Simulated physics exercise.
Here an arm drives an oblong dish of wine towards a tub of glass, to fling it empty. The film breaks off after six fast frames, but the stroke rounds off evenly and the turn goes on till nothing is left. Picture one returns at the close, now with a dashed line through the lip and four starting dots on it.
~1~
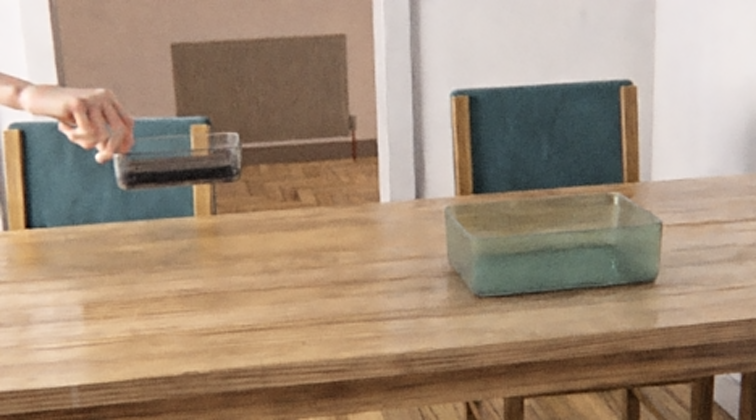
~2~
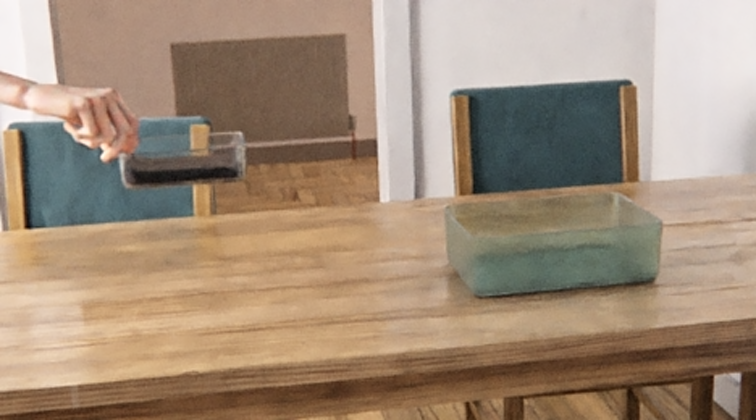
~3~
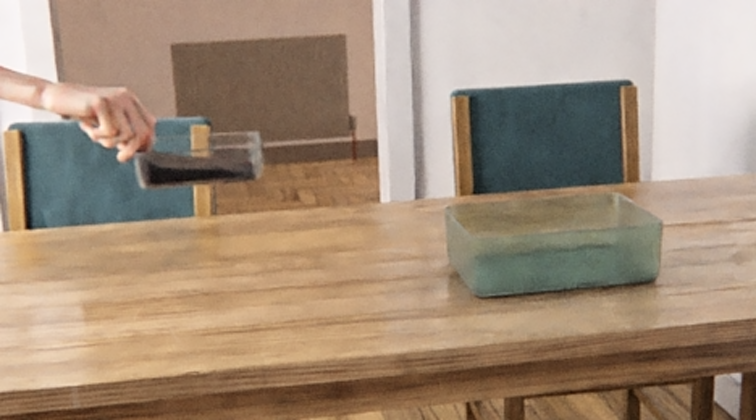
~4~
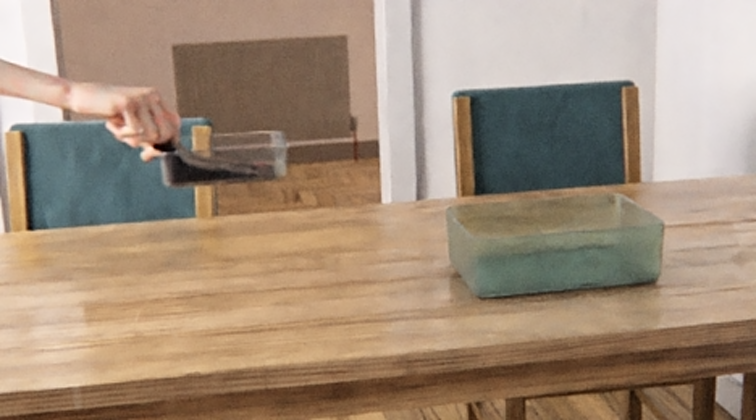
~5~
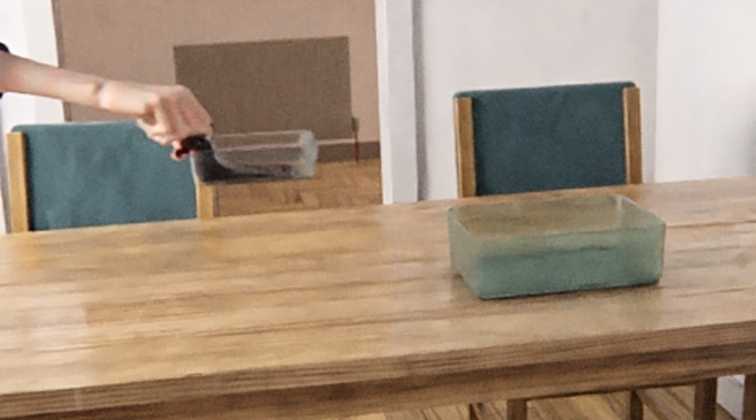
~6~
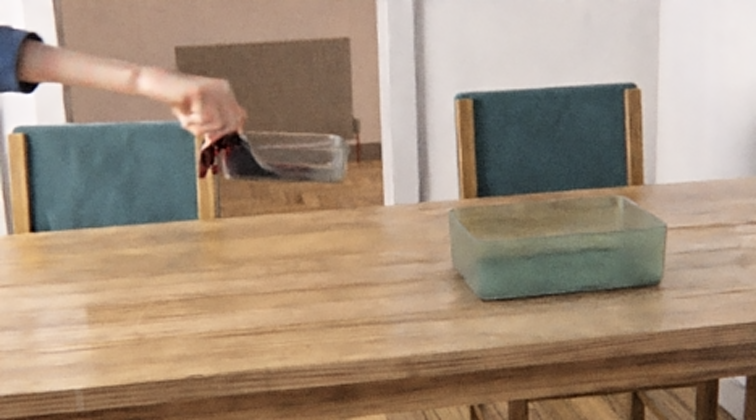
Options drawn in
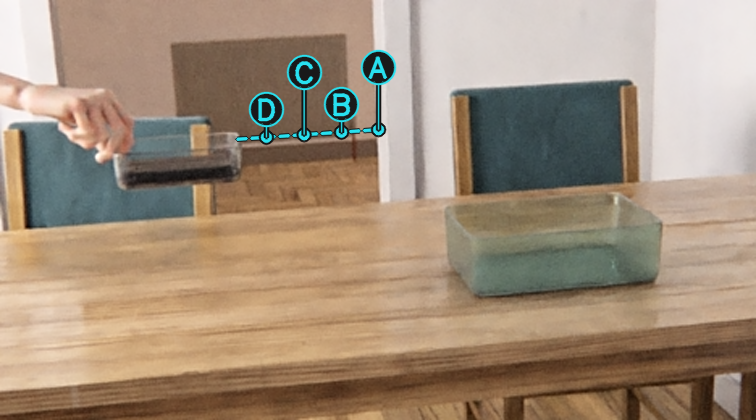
A hand and forearm at the left hold a small clear oblong dish of dark liquid above a long wooden table, seen from slightly above in a room with white walls. A greenish glass tub sits on the table at the right, with two teal-backed chairs behind. The arm carries the dish rightward, and the liquid surges back over its left rim, while the view stays nearly still.
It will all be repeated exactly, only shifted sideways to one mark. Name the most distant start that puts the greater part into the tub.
Choose C.
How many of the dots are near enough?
Three of them.
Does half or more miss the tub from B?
No, that is safe.
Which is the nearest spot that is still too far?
Here it is spot D.
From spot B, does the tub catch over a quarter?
Yes.
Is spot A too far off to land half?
No, not at all.
In cyan, A at (378, 129); B at (341, 132); C at (304, 134); D at (266, 137).
If A is chosen, about 75 % lands in the tub, 16 % falls short and 9 % goes beside or beyond.
If B is chosen, about 74 % lands in the tub, 18 % falls short and 8 % goes beside or beyond.
If C is chosen, about 62 % lands in the tub, 30 % falls short and 8 % goes beside or beyond.
If D is chosen, about 35 % lands in the tub, 60 % falls short and 6 % goes beside or beyond.
